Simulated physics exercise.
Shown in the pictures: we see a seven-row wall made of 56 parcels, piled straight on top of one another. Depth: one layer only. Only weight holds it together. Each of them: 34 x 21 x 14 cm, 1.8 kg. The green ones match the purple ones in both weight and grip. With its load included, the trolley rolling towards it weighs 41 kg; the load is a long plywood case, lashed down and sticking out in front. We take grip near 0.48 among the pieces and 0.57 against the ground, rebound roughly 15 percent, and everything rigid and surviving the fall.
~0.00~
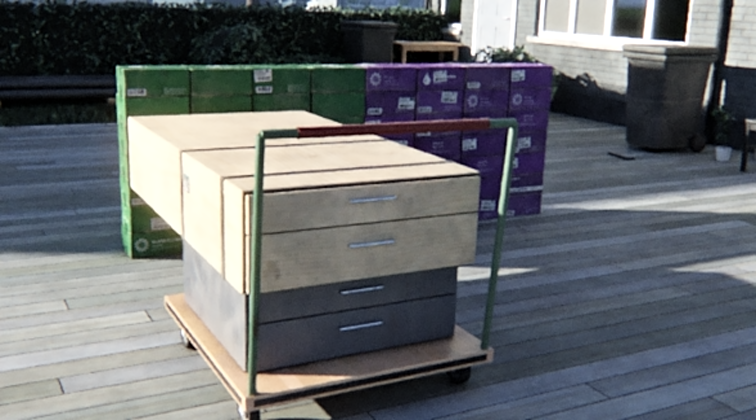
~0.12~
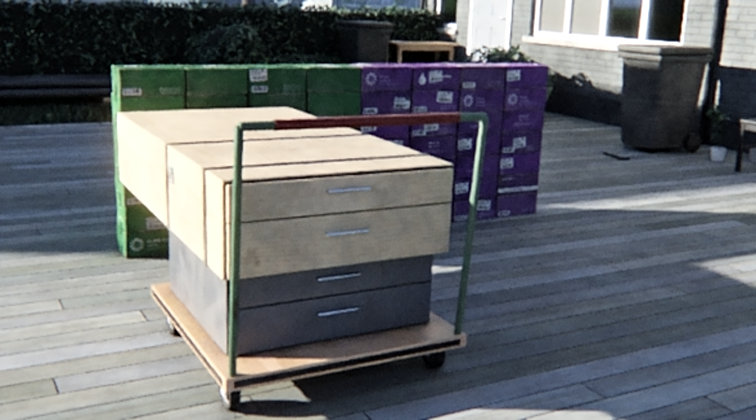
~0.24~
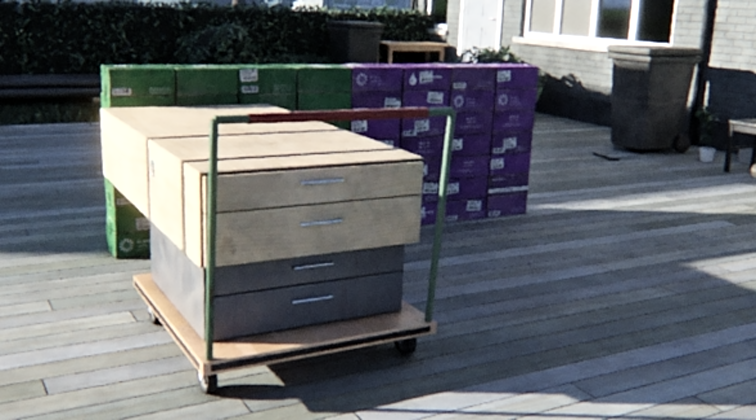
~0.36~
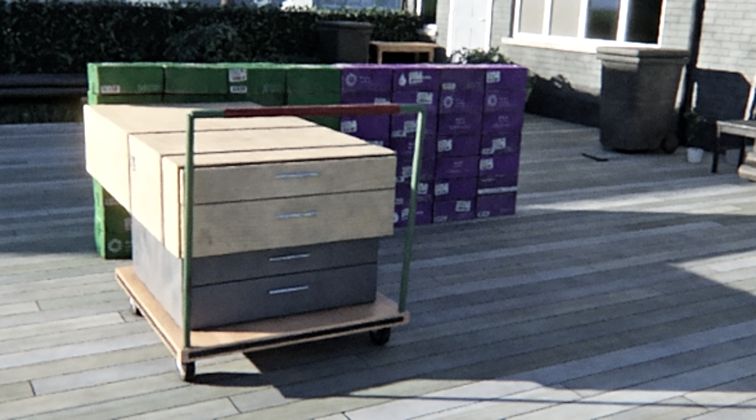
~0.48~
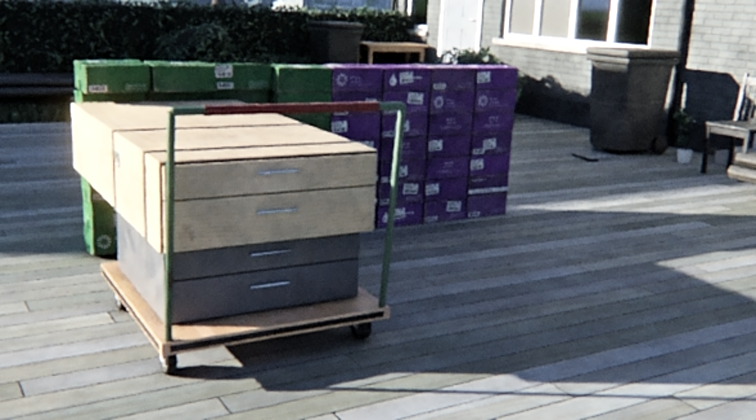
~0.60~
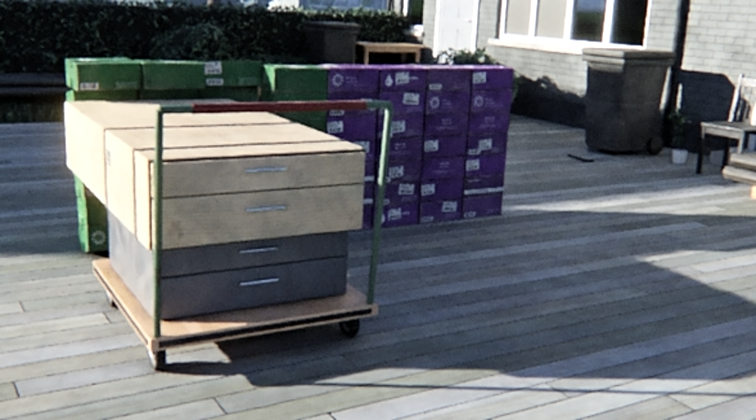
A loaded trolley carrying a long plywood case rolling leftward across decking and pushing into the green side of a green-and-purple parcel wall.
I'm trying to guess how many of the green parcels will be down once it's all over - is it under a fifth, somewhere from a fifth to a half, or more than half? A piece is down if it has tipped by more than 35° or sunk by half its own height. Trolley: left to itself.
I'd say more than half of them.
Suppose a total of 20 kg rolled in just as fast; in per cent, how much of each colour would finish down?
Share down - green: 50; purple: 0 (per cent).
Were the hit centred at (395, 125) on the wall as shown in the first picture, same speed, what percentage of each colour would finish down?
Result - green: 20 %; purple: 50 %.
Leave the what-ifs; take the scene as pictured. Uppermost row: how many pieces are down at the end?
The number is 3.
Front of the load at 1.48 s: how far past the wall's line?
Reading: Approx. 40 cm past the line.
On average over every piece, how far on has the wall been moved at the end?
Roughly 30 cm.
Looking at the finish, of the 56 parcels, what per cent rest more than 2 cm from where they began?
Shifted share: 40 %.
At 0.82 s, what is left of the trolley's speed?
0.3 m/s, roughly.
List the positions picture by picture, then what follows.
In the first frame (pixels give the middle of a visible side; the camera pans a little), load (132, 140) 37 cm short of the wall; top green parcel (158, 83); top purple parcel (442, 78); none has stirred.
Load (120, 135) 23 cm short of the wall; top green parcel (153, 83), in the second frame.
Load (104, 131) 8 cm short of the wall; top green parcel (143, 82), in the third frame.
Load (87, 127) 37 mm into the wall's line; top green parcel (131, 80) 14 mm from its place; movement in 10 of them, in the fourth frame.
Load (74, 124) 11 cm into the wall's line; top green parcel (119, 79) 7 cm from its place; steepest lean 6°, the parcel at (87, 213); movement in 21 of them, in the fifth frame.
Load (67, 123) 15 cm into the wall's line; top green parcel (110, 77) 3° from how it stood; top purple parcel (404, 80); movement in 21 of them, in the sixth frame.
After 0.82 s, load 23 cm past the wall's line, still rolling; none of the 28 green parcels down (0 of 56 in all colours); top green parcel 25° from how it stood.
After 1.08 s, load 31 cm past the wall's line, still rolling; 21 of the 28 green parcels down (21 of 56 in all colours); top green parcel 55° from how it stood, 33 cm lower.
After 1.48 s, load 41 cm past the wall's line, still rolling; 21 of the 28 green parcels down (21 of 56 in all colours); top green parcel upside down.
In the end (2.5 s), load 53 cm past the wall's line, stopped; 21 of the 28 green parcels down (21 of 56 in all colours); top green parcel 86 cm lower; top purple parcel unmoved. That is 75 per cent. From the last view, middles, top green parcel near (26, 163), top purple parcel near (395, 78).
